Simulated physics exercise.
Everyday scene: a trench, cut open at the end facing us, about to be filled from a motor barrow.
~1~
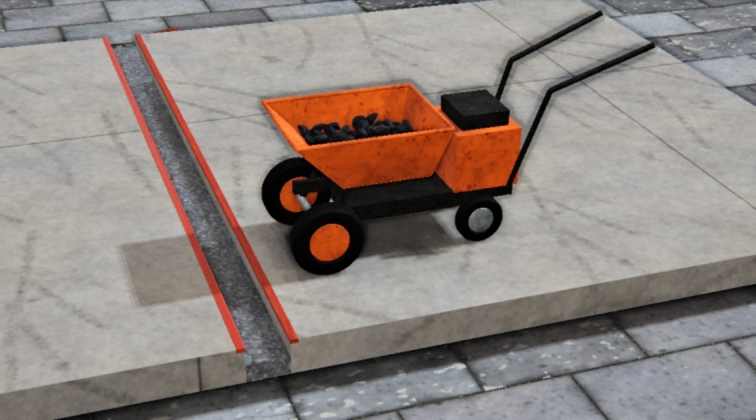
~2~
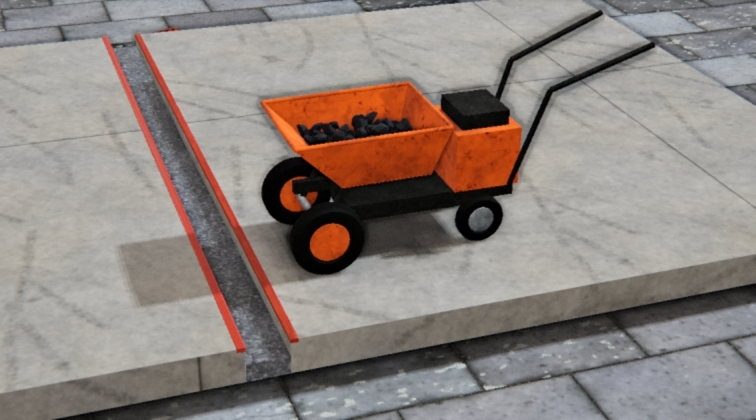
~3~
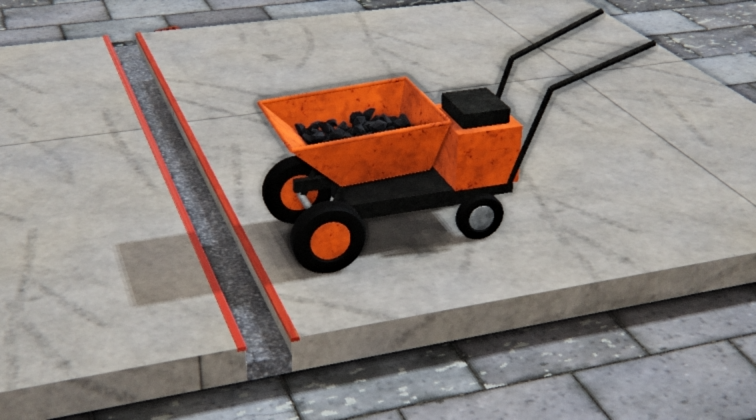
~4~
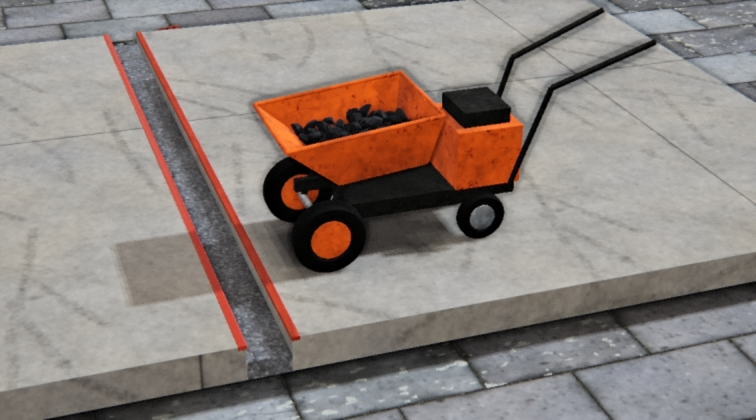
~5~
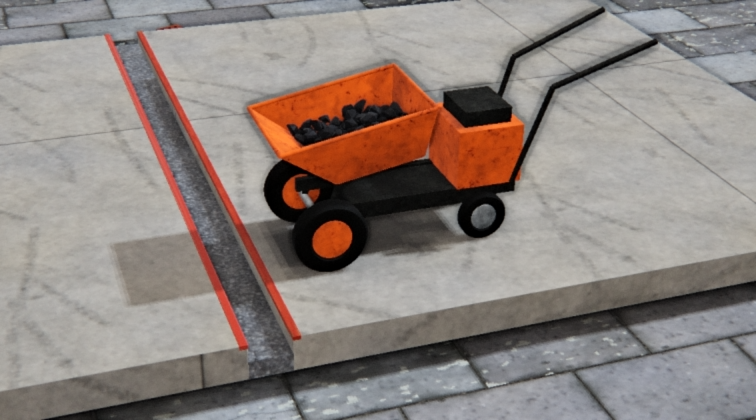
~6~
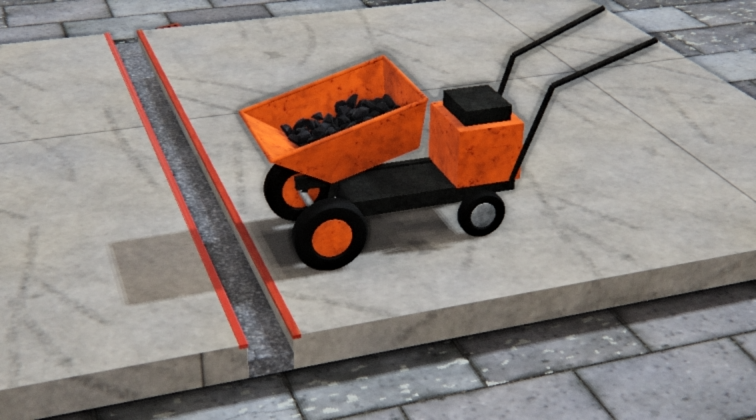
The orange skip of a small motor barrow, loaded with black lumps of coal, sat level beside a narrow red-edged trench, then tilted gradually toward the left while the wheels stayed put.
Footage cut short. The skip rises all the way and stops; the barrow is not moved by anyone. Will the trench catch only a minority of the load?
Yes, only the smaller part.
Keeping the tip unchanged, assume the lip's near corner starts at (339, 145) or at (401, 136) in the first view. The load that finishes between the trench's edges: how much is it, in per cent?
60 % and 50 %.
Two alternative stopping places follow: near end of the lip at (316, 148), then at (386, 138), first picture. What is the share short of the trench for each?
First try: Some 0 %; second try: 40 %.
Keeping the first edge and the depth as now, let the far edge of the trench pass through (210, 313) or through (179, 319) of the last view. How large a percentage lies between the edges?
Lab note: Case 1 around 20 %, case 2 70 %.
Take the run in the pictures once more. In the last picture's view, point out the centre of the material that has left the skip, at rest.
At about (160, 263), give or take.
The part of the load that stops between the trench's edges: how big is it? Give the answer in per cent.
It works out to roughly 10 percent of the load.
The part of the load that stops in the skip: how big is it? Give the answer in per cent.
0 %, about.
Shortly afterwards, skip tipped steeply; the whole lot in the skip.
Next, skip tipped steeply; all but a few in the skip; only a few beyond it.
Some moments later, skip tipped right over; a little in the skip; only a few in or heaped over the trench; all but a few beyond it.
In the end, skip tipped right over; a little in or heaped over the trench; all but a few beyond it.
